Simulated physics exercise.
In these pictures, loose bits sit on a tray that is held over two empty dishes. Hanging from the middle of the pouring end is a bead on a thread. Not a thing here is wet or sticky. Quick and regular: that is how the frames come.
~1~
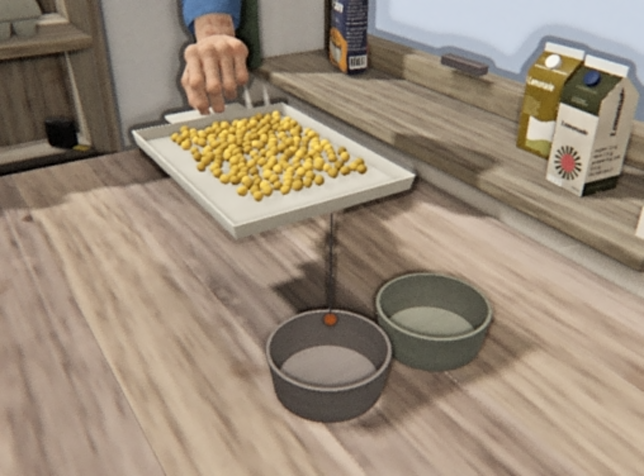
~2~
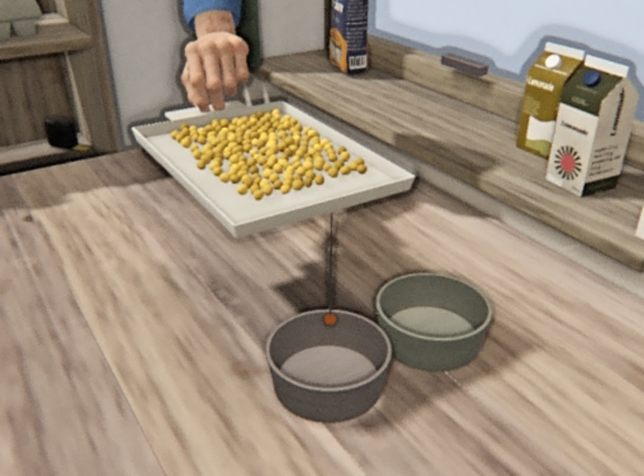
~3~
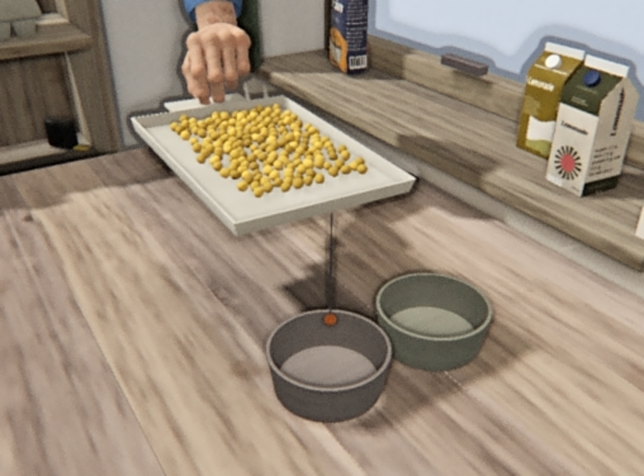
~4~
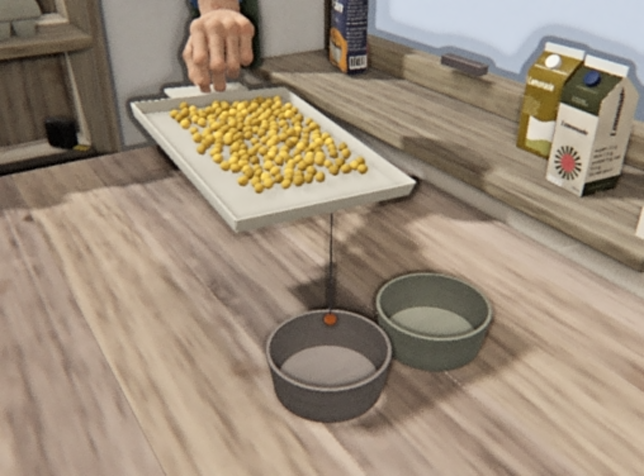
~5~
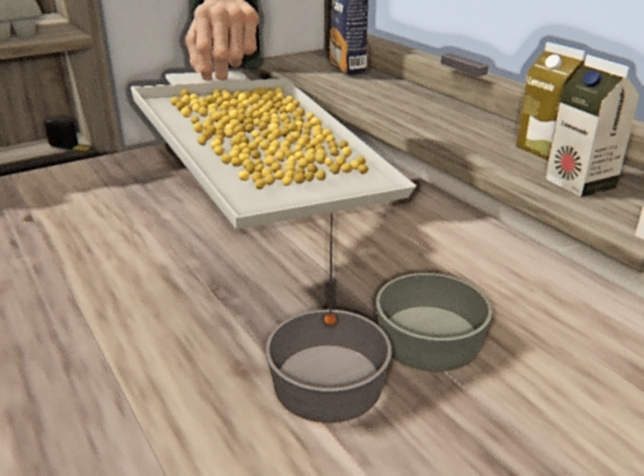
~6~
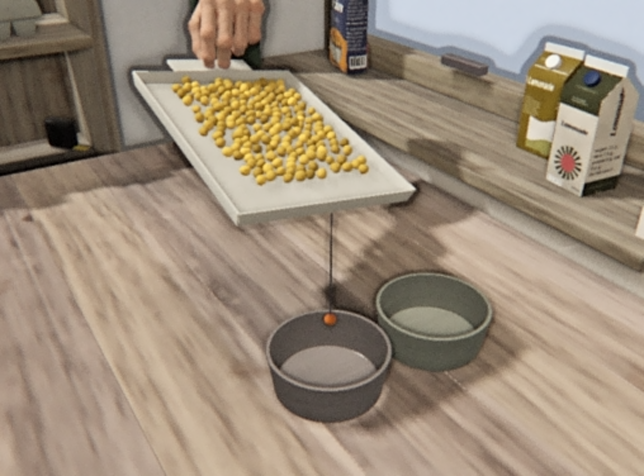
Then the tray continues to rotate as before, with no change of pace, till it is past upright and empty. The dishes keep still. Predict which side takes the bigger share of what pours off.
The larger heap is bound to sit in the right dish there.
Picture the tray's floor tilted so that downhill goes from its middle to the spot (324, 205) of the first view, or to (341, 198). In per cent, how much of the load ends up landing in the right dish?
10 % and 30 %.
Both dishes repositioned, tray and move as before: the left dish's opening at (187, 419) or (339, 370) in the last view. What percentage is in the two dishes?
You'd see around 0 per cent and then around 60 per cent.
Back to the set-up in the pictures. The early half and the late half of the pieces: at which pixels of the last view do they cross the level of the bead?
Roughly at (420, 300) first, and then at (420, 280).
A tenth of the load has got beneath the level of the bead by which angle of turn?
The angle is around 110°.
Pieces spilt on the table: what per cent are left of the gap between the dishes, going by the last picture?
It amounts to some 30 percent.
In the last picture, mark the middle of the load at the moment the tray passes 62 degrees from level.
The load is centred near (350, 133).
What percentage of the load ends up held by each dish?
About: Left dish 10, right dish 70 per cent.
Just after the last frame, tray tipped steeply; every one on the tray.
A moment on, tray tipped past a quarter turn; almost all on the tray; just a few in the right dish.
Further on, tray tipped past a quarter turn; about a tenth in the left dish; roughly two thirds in the right dish; roughly a quarter outside both.
When it is over, tray tipped past a quarter turn; about a tenth in the left dish; roughly two thirds in the right dish; roughly a quarter outside both.
